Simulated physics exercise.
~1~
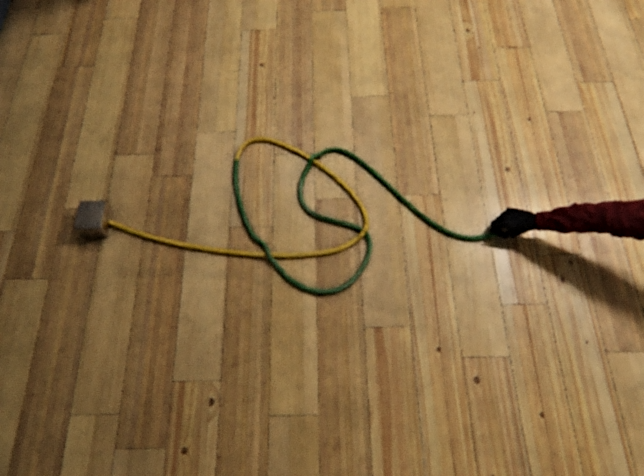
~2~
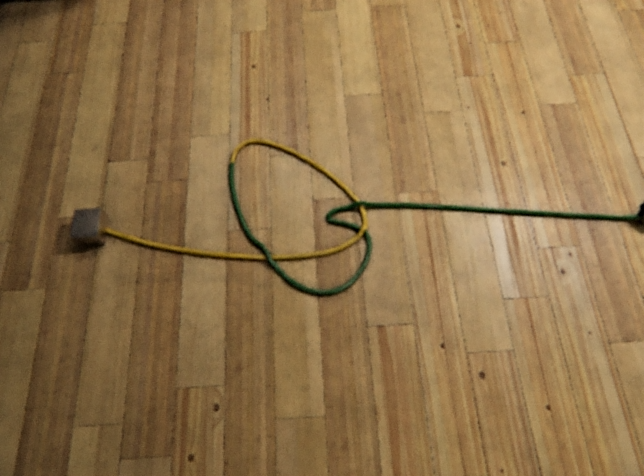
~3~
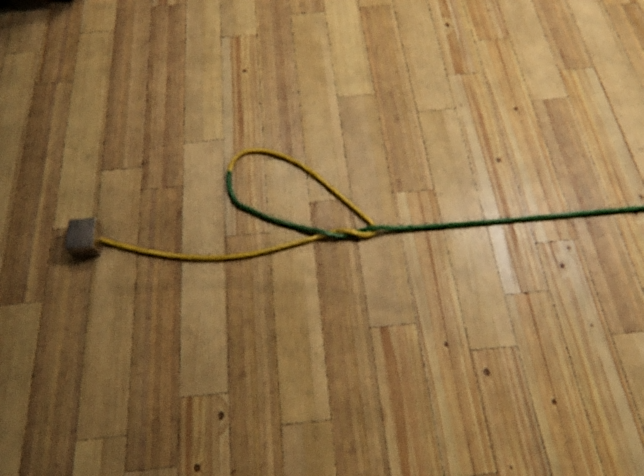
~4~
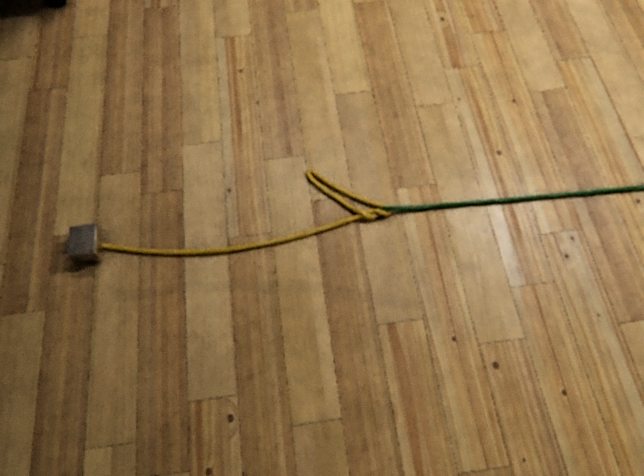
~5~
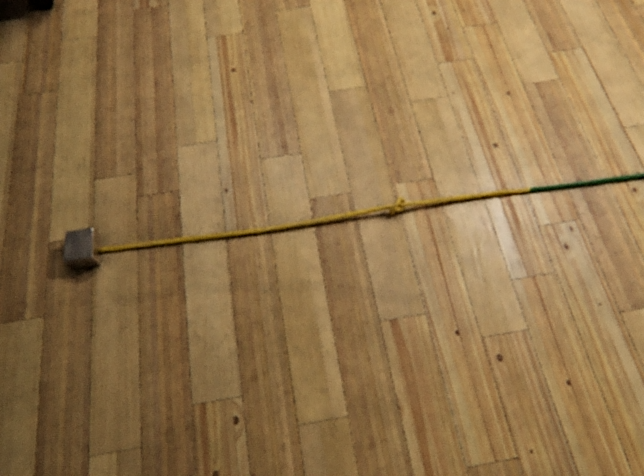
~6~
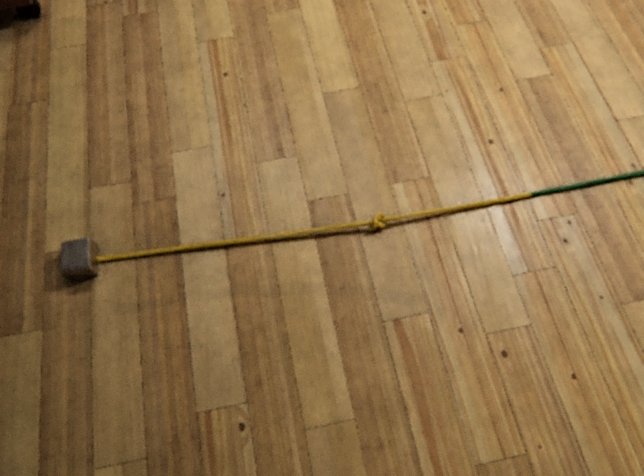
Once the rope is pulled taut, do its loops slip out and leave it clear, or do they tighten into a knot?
They tighten into a knot. A small yellow lump stays partway along the rope once it is stretched nearly straight.
